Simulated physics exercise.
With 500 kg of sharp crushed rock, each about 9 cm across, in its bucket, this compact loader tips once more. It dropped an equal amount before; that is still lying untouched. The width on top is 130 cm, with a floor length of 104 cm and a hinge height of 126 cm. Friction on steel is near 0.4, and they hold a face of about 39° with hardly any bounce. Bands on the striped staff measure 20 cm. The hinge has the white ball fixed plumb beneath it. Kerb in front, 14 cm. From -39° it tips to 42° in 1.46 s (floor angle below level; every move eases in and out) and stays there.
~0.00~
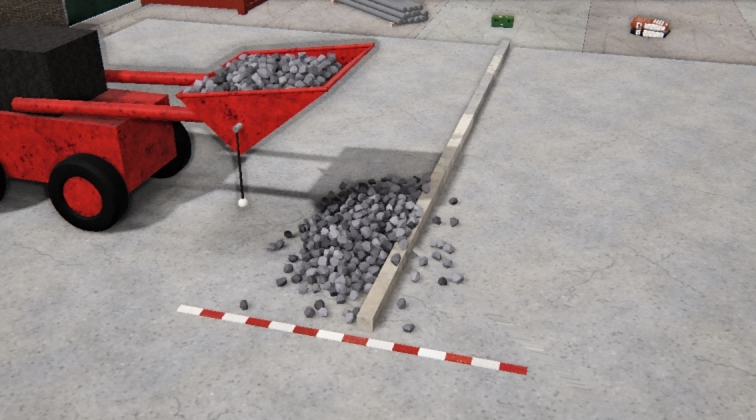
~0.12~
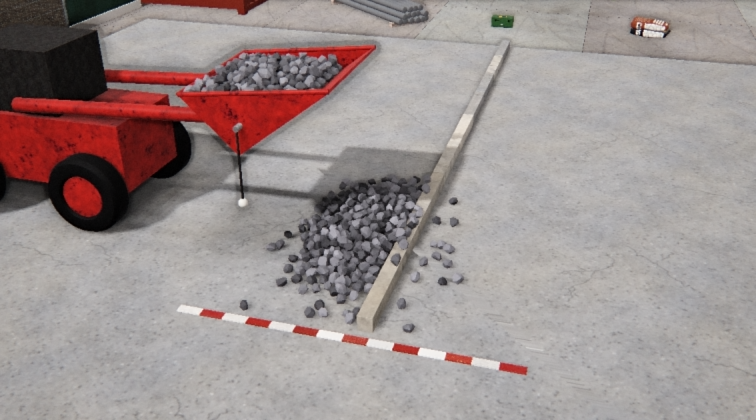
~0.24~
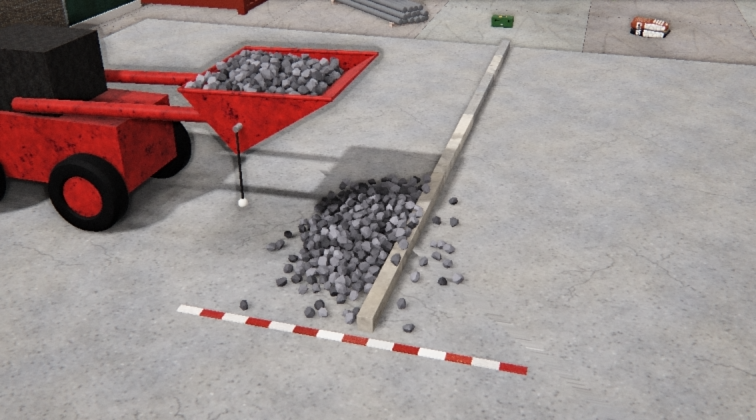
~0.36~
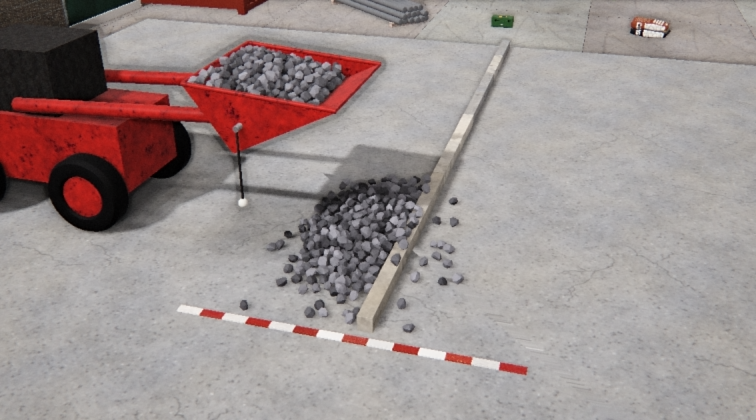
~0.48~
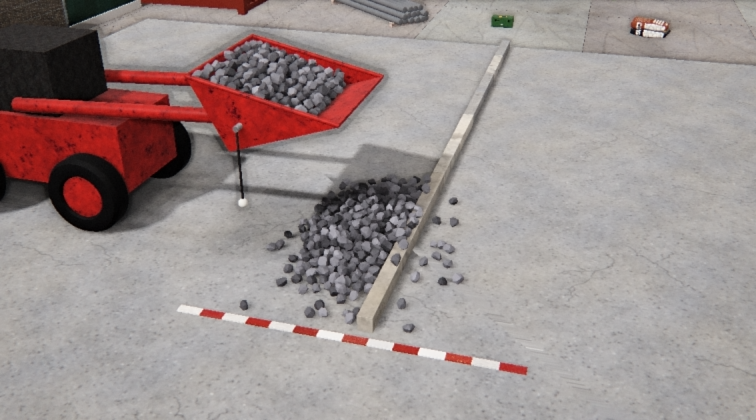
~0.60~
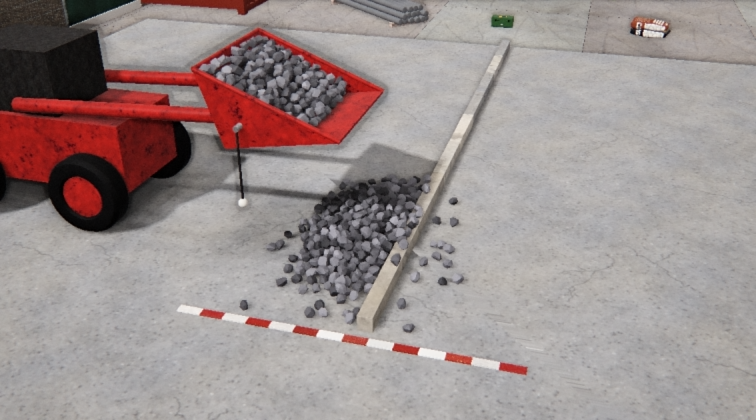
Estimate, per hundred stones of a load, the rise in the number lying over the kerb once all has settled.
Roughly 7 more per hundred.
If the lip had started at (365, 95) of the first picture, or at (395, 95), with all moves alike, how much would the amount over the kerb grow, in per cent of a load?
Case one about 40 %, case two about 80 %.
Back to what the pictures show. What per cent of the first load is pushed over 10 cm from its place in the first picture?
5 per cent.
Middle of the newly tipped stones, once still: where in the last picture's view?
They end up centred around (351, 214).
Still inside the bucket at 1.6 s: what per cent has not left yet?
Some 60 %, roughly, is held.
After 1.1 s the floor is at 30°; in per cent of one load, 100 in the bucket, 97 on this side of the kerb, 3 over the kerb; the foremost stones are at (443, 264).
After 1.6 s the floor is at 42°; in per cent of one load, 62 in the bucket, 135 on this side of the kerb, 3 over the kerb; the foremost stones are at (443, 264).
After 1.9 s the floor is at 42°; in per cent of one load, 17 in the bucket, 179 on this side of the kerb, 4 over the kerb; the foremost stones are at (443, 266).
After 4.8 s the floor is at 42°; in per cent of one load, 0 in the bucket, 191 on this side of the kerb, 9 over the kerb; the foremost stones are at (478, 264). Net gain over the kerb, 7.
